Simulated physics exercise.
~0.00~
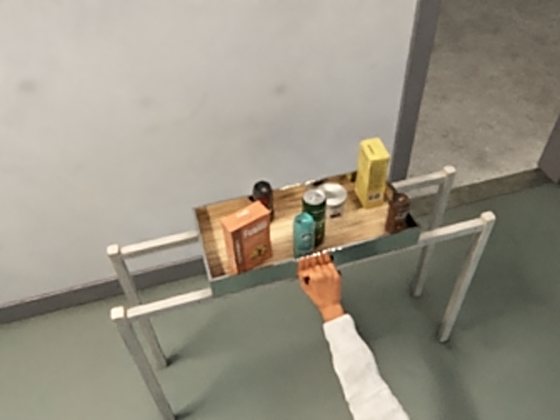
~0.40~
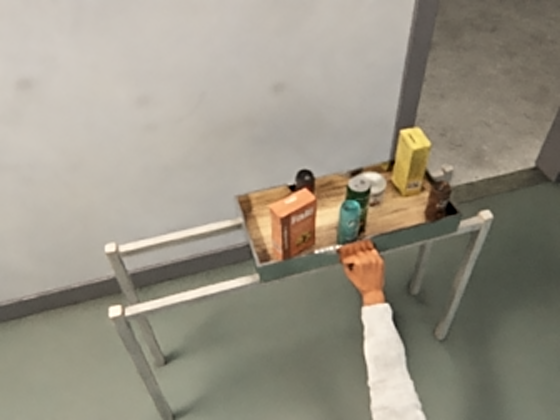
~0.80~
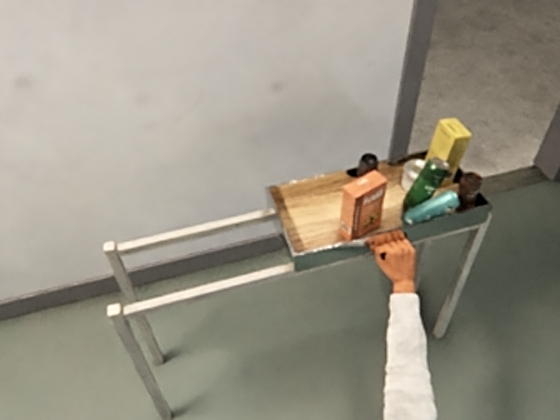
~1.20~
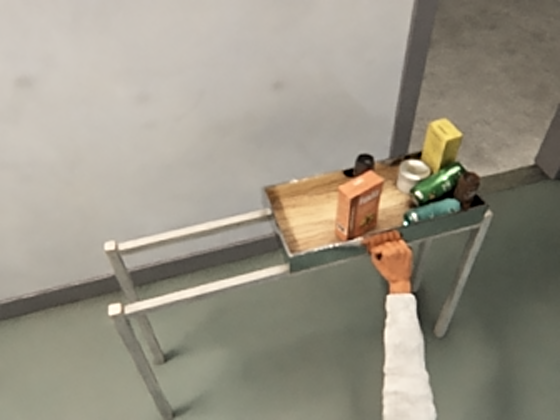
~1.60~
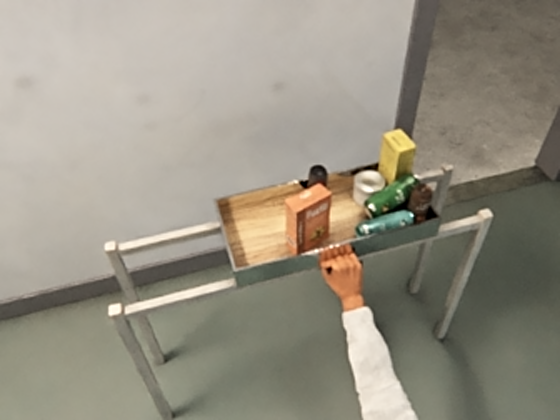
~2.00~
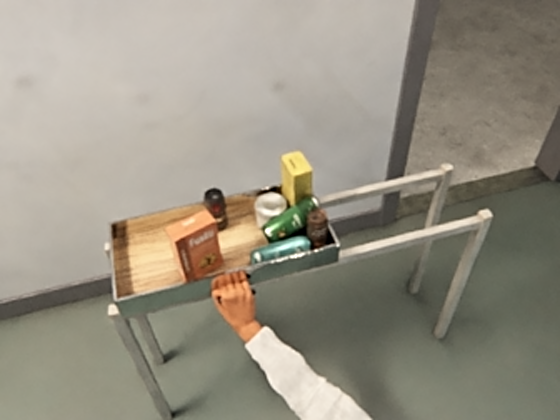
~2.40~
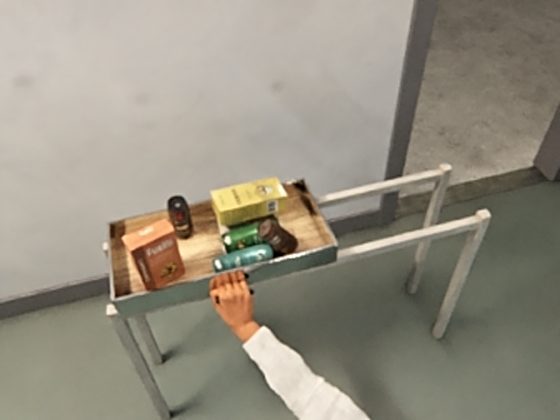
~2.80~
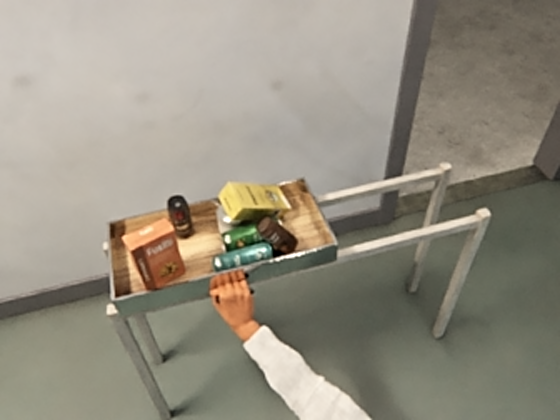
A tray of groceries slides right, then left, leaving several items toppled or leaning.
